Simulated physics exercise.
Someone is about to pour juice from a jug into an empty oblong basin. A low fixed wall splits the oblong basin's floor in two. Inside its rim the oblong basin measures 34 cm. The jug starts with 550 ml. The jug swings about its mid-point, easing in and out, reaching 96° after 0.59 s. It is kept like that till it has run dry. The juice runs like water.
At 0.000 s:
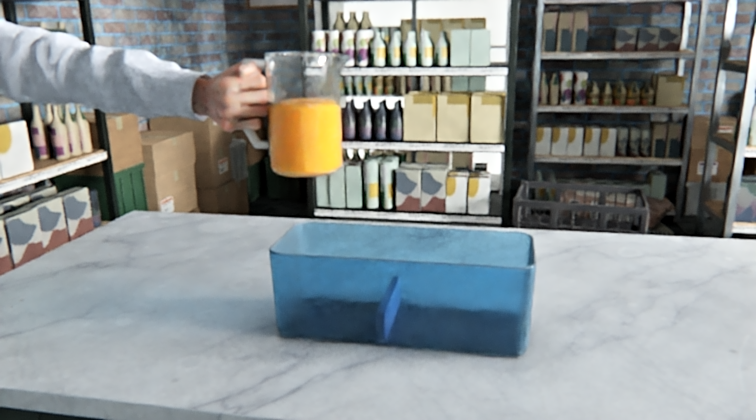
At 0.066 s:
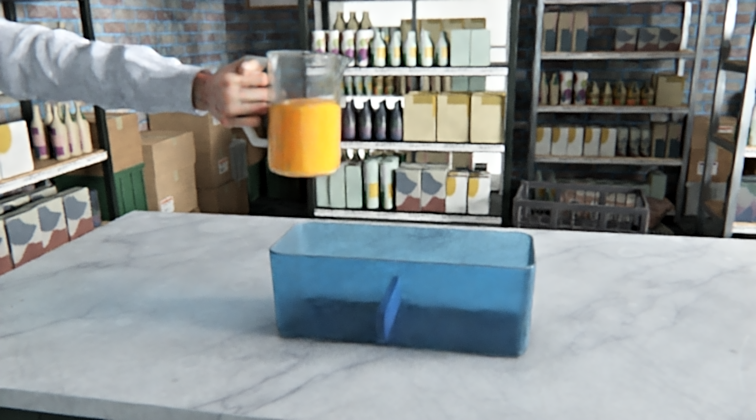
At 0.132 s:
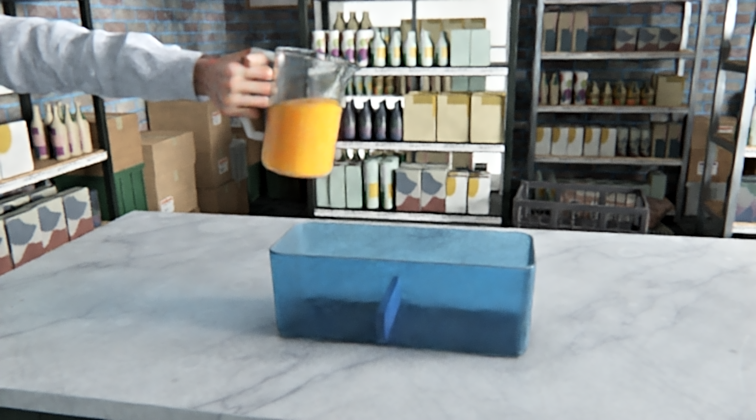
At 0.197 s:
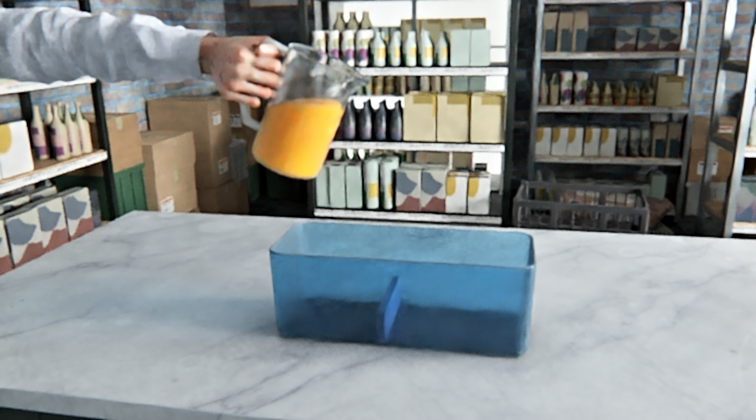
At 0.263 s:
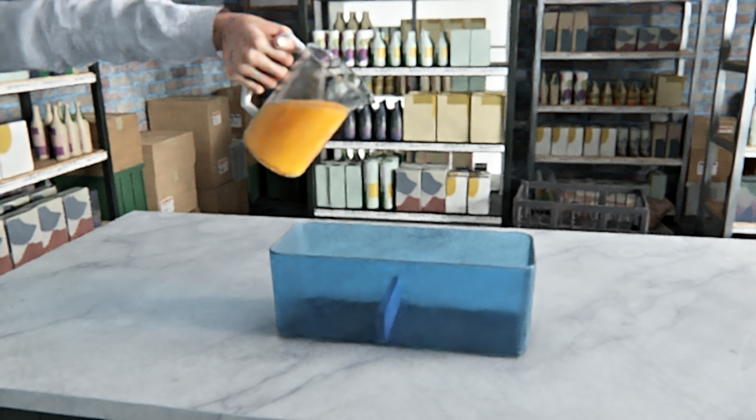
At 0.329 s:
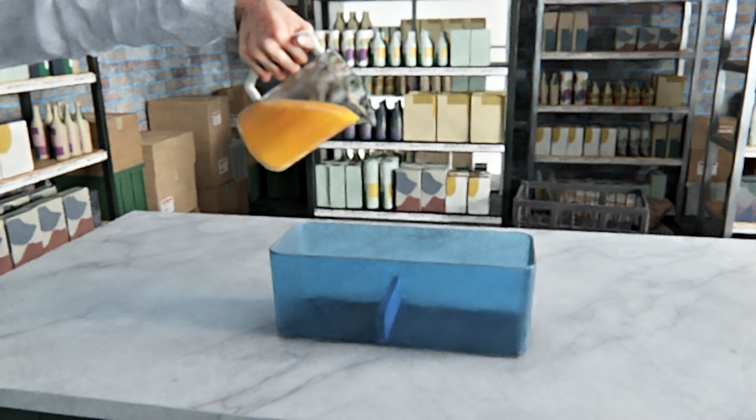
Hand tilting a glass jug of orange juice steeply rightward above an empty blue oblong basin on a marble-topped table.
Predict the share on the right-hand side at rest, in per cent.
Roughly 90 per cent is past the wall.
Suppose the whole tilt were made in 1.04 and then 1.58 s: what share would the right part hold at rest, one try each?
First 90, then 95 per cent.
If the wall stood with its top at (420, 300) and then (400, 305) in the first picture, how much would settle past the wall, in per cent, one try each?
In turn about 65 and 85 per cent.
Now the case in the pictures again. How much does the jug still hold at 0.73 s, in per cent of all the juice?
Near 40 in a hundred.
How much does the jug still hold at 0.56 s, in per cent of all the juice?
Some 78 per cent.
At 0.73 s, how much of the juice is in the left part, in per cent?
Near 0 in a hundred.
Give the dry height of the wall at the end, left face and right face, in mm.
Some 42 mm on the left and 22 mm on the right.
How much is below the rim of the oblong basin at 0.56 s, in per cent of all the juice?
Near 3 in a hundred.
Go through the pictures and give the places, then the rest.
It leans 0°; its right rim is at (351, 55); the juice meets the walls at (274, 102) and (337, 102); the oblong basin's rim runs from (284, 237) to (534, 251); the wall's top is at (389, 294), in the first picture.
It leans 3°; its right rim is at (354, 58); the juice meets the walls at (274, 103) and (338, 103), in the second picture.
It leans 11°; its right rim is at (361, 67); the juice meets the walls at (274, 104) and (339, 102), in the third picture.
It leans 24°; its right rim is at (370, 82); the juice meets the walls at (269, 111) and (342, 104), in the fourth picture.
It leans 40°; its right rim is at (376, 102); the juice meets the walls at (258, 116) and (348, 108), in the fifth picture.
It leans 57°; its right rim is at (376, 125); the juice meets the walls at (246, 110) and (357, 114), in the sixth picture.
After 0.56 s the tilt is 95° and 77 per cent is still to pour, 0 is left of the wall and 3 right of it.
After 0.73 s the tilt is 96° and 39 per cent is still to pour, 0 is left of the wall and 34 right of it.
After 0.90 s the tilt is 96° and 19 per cent is still to pour, 2 is left of the wall and 66 right of it.
After 1.09 s the tilt is 96° and 9 per cent is still to pour, 4 is left of the wall and 80 right of it.
In the end 6 per cent lies left of the wall, 90 right of it and 2 outside.
